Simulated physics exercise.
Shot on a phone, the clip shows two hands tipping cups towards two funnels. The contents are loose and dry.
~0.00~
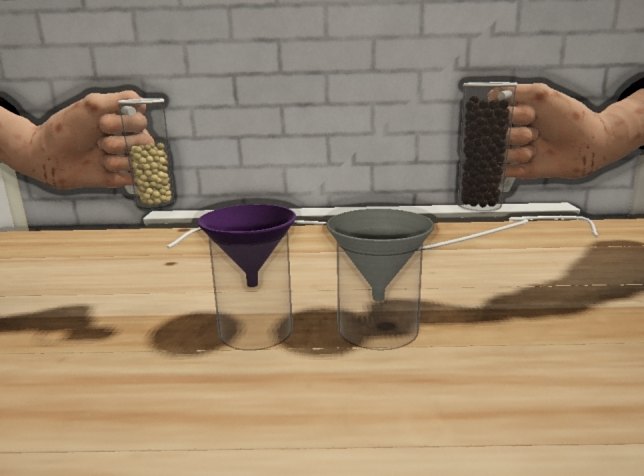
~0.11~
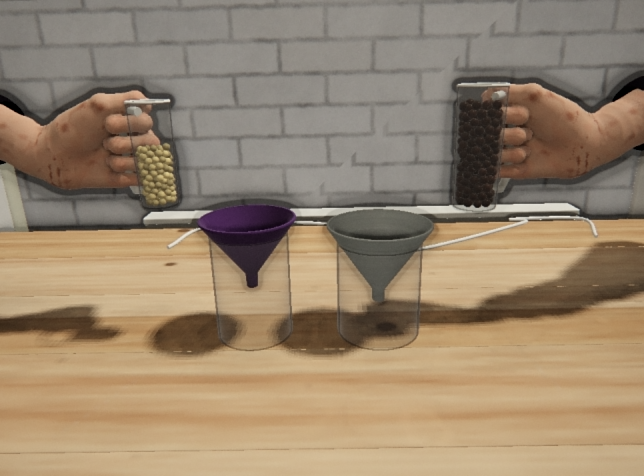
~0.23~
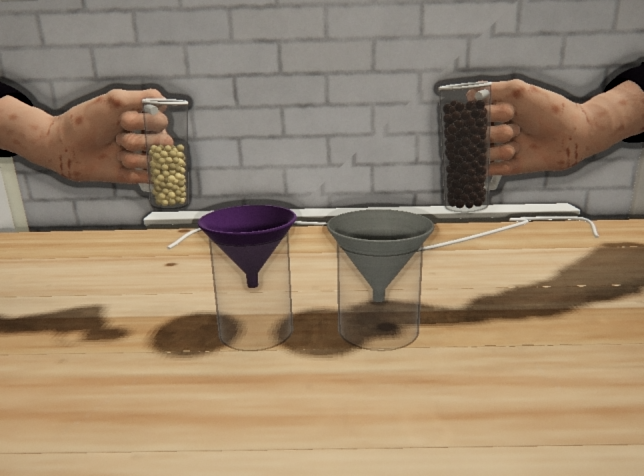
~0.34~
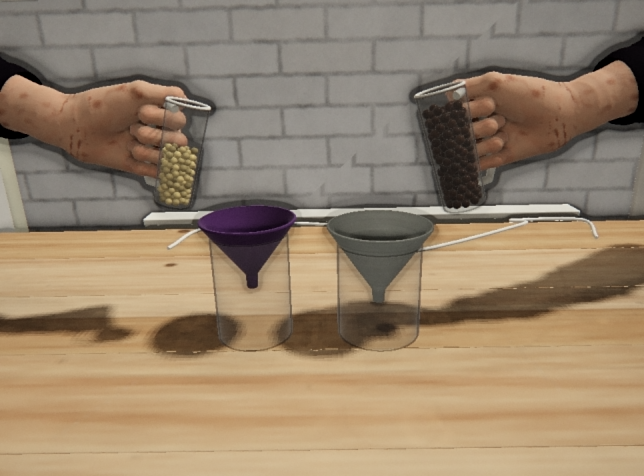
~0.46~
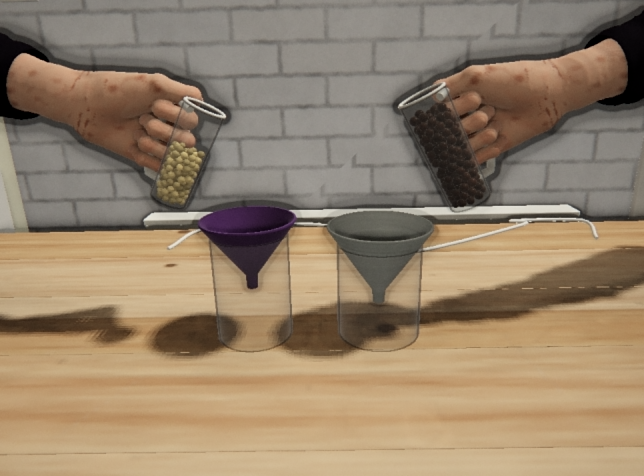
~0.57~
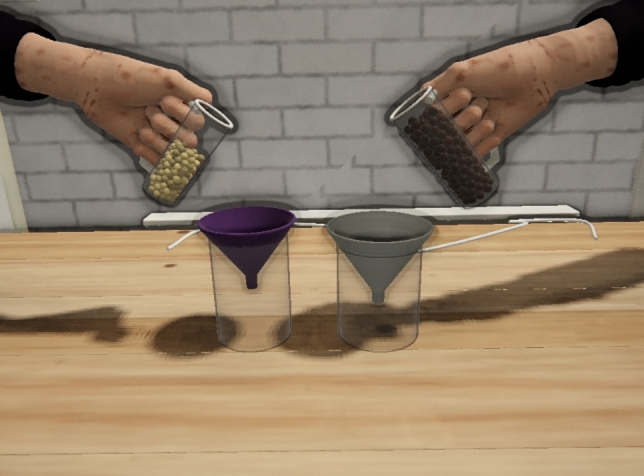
Two hands moving clear cups of pale and dark pellets inward, then tilting them towards each other above purple and grey funnels.
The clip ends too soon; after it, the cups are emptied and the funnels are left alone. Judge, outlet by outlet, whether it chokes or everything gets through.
Left funnel: Plugs up; right: Plugs up.
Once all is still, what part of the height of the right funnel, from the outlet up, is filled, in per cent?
Near 90 %.
After 0.93 s, left, all still in the cup; right, all still in the cup.
After 1.25 s, left, nearly all still in the cup, a stray few in or over the funnel; right, most still in the cup, about a quarter in or over the funnel.
After 1.52 s, left, about a third still in the cup, about two thirds in or over the funnel, a stray few down in the jar; right, about a quarter still in the cup, most in or over the funnel.
At rest (2.6 s), left, nearly all stuck in the funnel, a stray few down in the jar; right, nearly all stuck in the funnel, none down in the jar, a stray few beside the jar.
